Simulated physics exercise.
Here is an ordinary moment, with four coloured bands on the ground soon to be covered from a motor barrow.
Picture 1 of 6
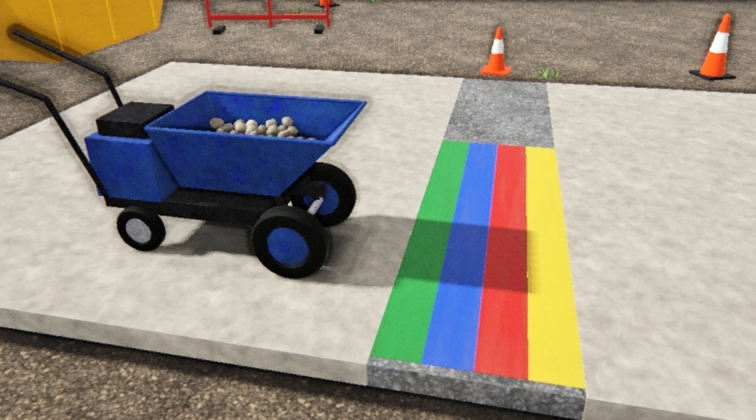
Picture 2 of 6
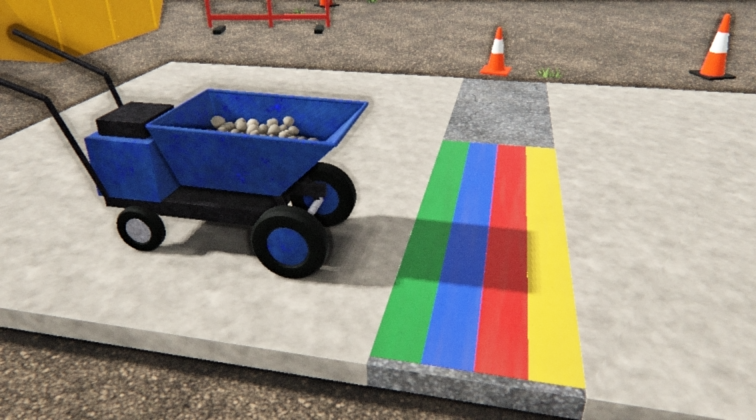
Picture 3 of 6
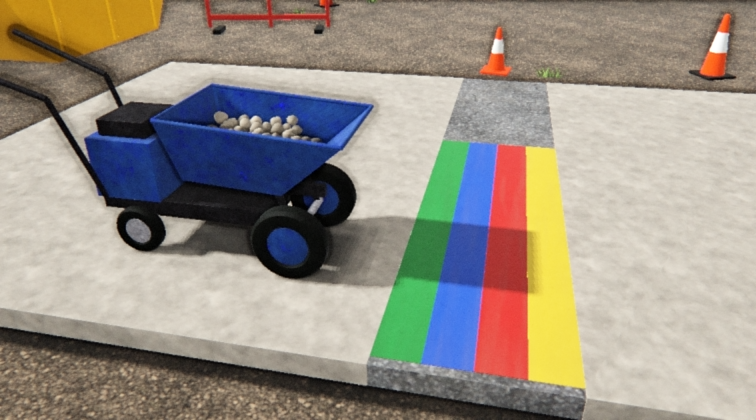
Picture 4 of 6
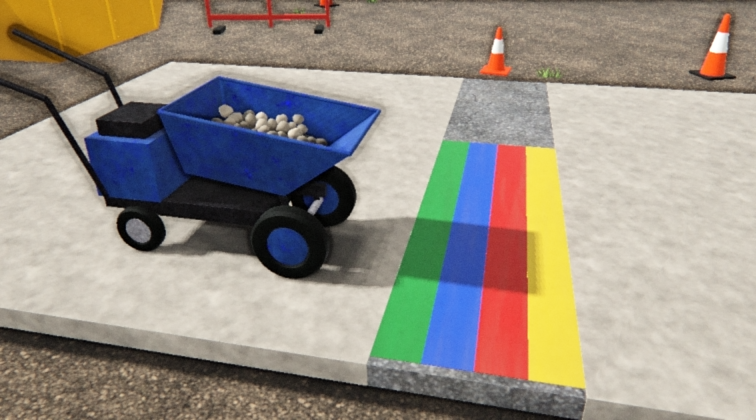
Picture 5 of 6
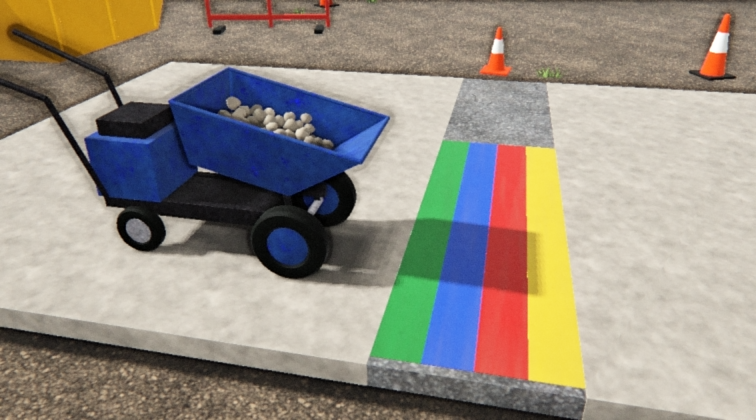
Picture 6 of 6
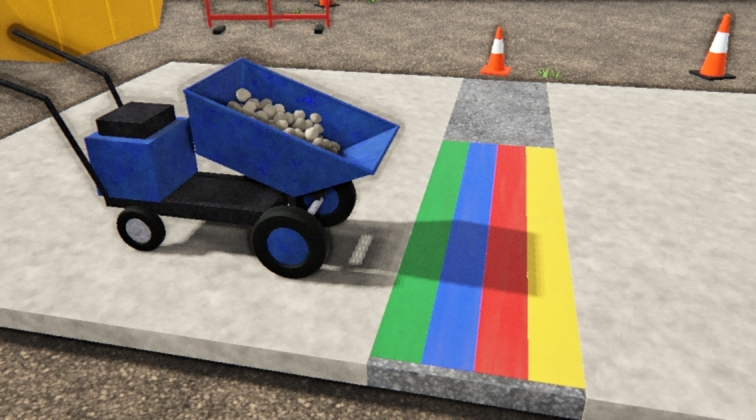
On a pale concrete slab, a blue barrow's skip of pebbles gradually tilts toward the right.
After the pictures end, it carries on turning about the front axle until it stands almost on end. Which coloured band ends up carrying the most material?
The blue band.
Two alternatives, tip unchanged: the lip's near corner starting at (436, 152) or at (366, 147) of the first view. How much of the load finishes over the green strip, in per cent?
Try 1 about 0 %, try 2 about 0 %.
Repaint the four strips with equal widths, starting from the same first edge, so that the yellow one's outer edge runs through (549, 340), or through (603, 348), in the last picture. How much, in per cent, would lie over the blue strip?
The first one comes out at 30 percent, while the second comes out at 30 percent.
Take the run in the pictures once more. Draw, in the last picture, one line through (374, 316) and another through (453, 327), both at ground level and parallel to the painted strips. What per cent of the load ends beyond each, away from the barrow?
I'd put it near 80 in a hundred, then near 50 in a hundred.
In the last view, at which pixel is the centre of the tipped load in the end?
It settles centred around (471, 260).
Shortly afterwards, skip tipped steeply; the whole lot in the skip.
Next, skip tipped right over; near two thirds in the skip; a little over the green strip; near a quarter over the blue strip; only a few over the red strip.
Some moments later, skip tipped right over; near a quarter in the skip; a little over the green strip; near a third over the blue strip; near a quarter over the red strip; a little over the yellow strip; a little off the paint.
In the end, skip tipped right over; near a quarter in the skip; a little over the green strip; near a third over the blue strip; near a quarter over the red strip; a little over the yellow strip; a little off the paint.
